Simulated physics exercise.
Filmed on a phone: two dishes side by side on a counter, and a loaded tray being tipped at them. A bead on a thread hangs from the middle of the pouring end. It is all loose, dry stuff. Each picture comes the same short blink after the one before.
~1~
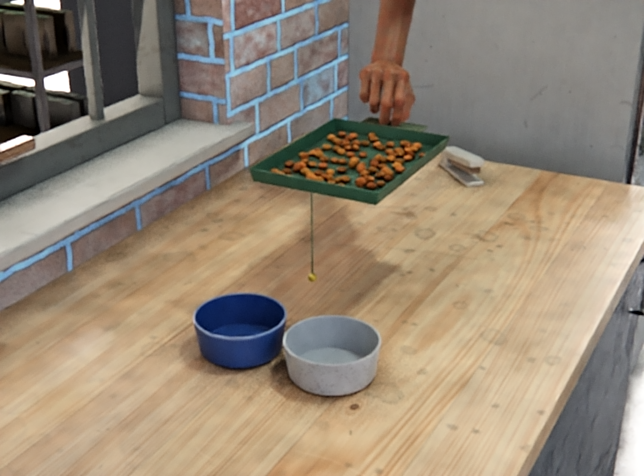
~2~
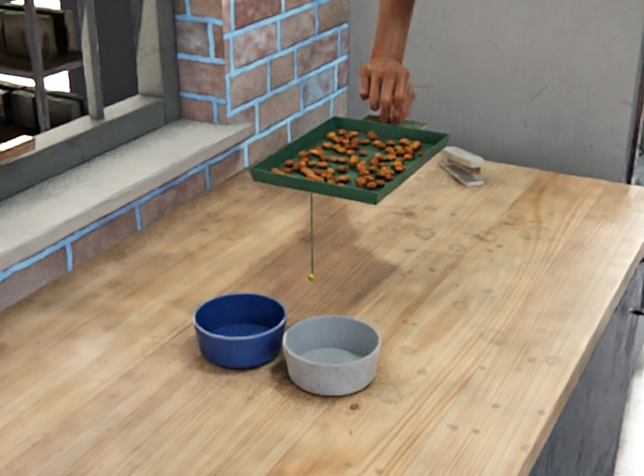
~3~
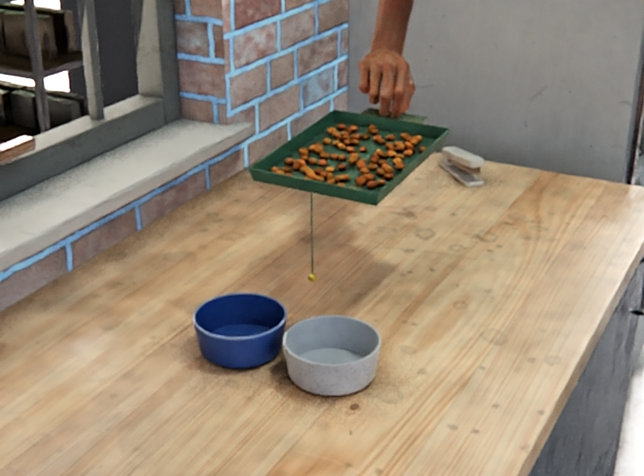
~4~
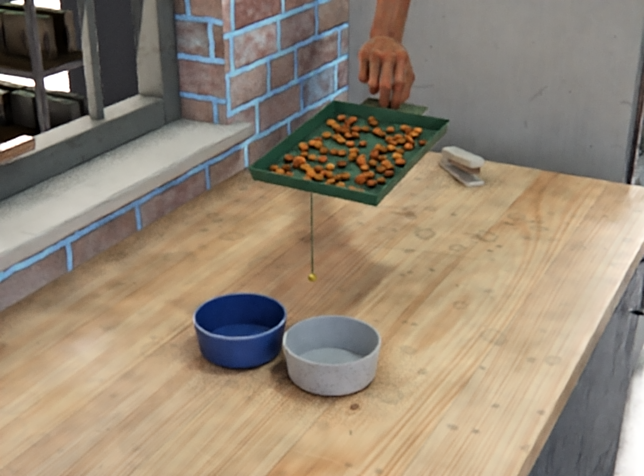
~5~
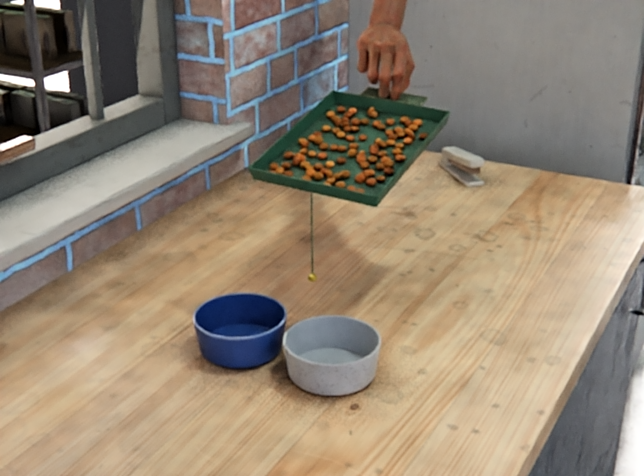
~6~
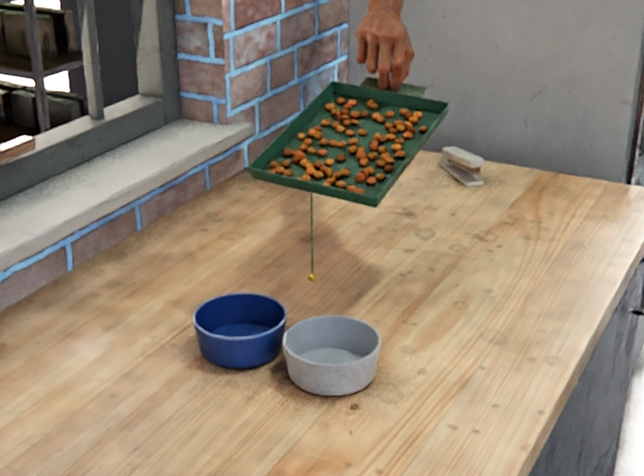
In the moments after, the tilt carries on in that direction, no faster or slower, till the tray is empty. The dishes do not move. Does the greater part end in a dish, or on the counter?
In the dishes lies only the smaller part of it.
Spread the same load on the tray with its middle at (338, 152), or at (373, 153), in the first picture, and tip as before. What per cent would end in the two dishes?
Near 30 % and 20 %.
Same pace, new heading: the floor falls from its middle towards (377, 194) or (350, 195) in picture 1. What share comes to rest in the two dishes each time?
The first gives 0 %, the second 10 %.
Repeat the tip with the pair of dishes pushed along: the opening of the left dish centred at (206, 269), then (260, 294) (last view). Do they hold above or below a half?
At the first place less than half, at the second more than half.
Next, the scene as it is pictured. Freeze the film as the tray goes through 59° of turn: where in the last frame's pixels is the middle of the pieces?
Close to (331, 164).
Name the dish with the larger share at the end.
More ends in right.
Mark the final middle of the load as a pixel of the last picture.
Near (338, 349).
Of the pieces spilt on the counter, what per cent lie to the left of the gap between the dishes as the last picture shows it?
Roughly 10 in a hundred.
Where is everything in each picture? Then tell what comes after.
The first picture shows corners of the pouring end (254, 168) and (376, 191), level; middle of the load (354, 160), bits of cat kibble; left dish (215, 349); right dish (309, 376); bead on its thread (312, 278).
The second picture shows corners of the pouring end (254, 168) and (376, 191), level; middle of the load (354, 159).
The third picture shows corners of the pouring end (253, 167) and (376, 192), tipped barely, lowest at the right corner; middle of the load (354, 156).
The fourth picture shows corners of the pouring end (253, 167) and (376, 193), tipped a little, lowest at the right corner; middle of the load (354, 151).
The fifth picture shows corners of the pouring end (253, 167) and (376, 194), tipped a little, lowest at the right corner; middle of the load (354, 146).
The sixth picture shows corners of the pouring end (252, 167) and (375, 196), tipped a little, lowest at the right corner; middle of the load (354, 142); left dish (215, 349); right dish (309, 376).
Just after the last frame, tray tipped steeply; every one on the tray.
A moment on, tray tipped right over; roughly a quarter on the tray; roughly a quarter in the right dish; just a few in the left dish; roughly a quarter outside both; roughly a quarter in the air.
Further on, tray tipped past a quarter turn; roughly a quarter in the right dish; about a tenth in the left dish; roughly two thirds outside both.
When it is over, tray tipped past a quarter turn; roughly a quarter in the right dish; about a tenth in the left dish; roughly two thirds outside both.
